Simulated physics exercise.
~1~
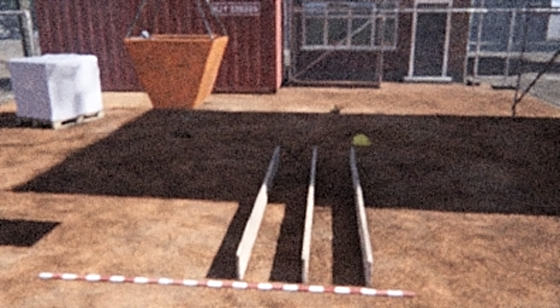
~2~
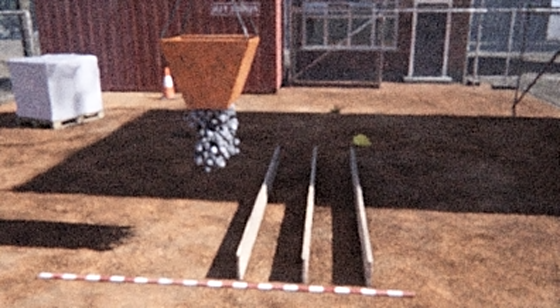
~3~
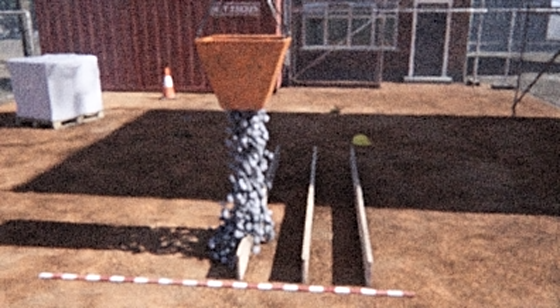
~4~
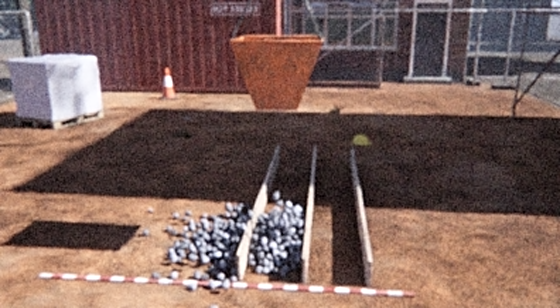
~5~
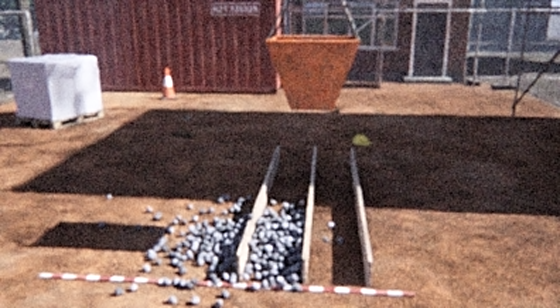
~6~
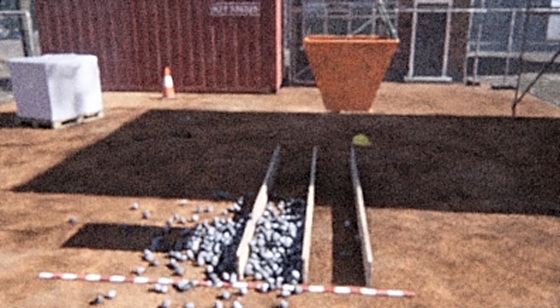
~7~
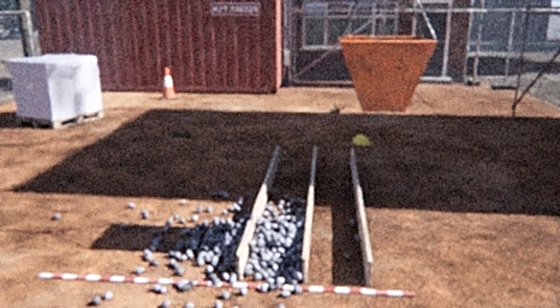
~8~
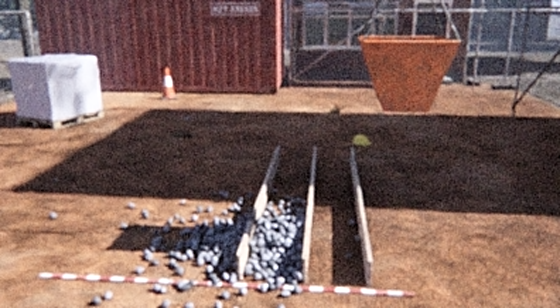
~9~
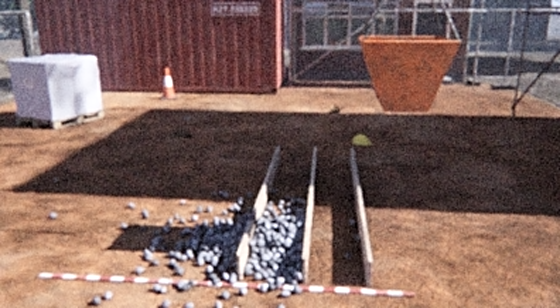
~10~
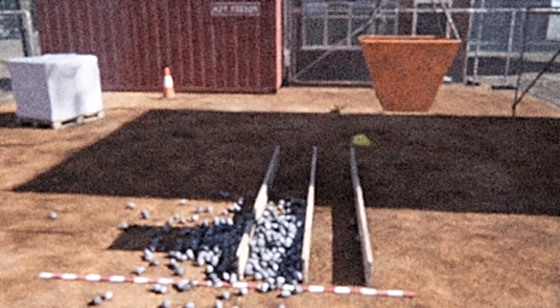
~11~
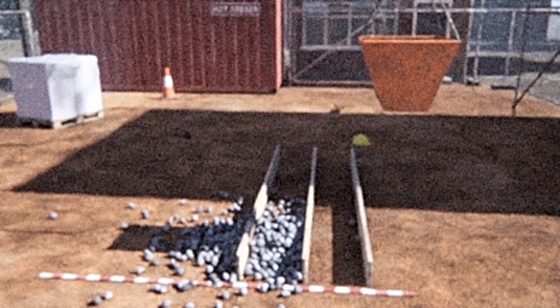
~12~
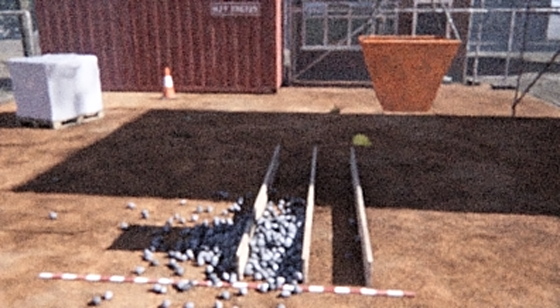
In a dirt yard, an orange skip moves right, dropping grey stones mostly between the left planks.
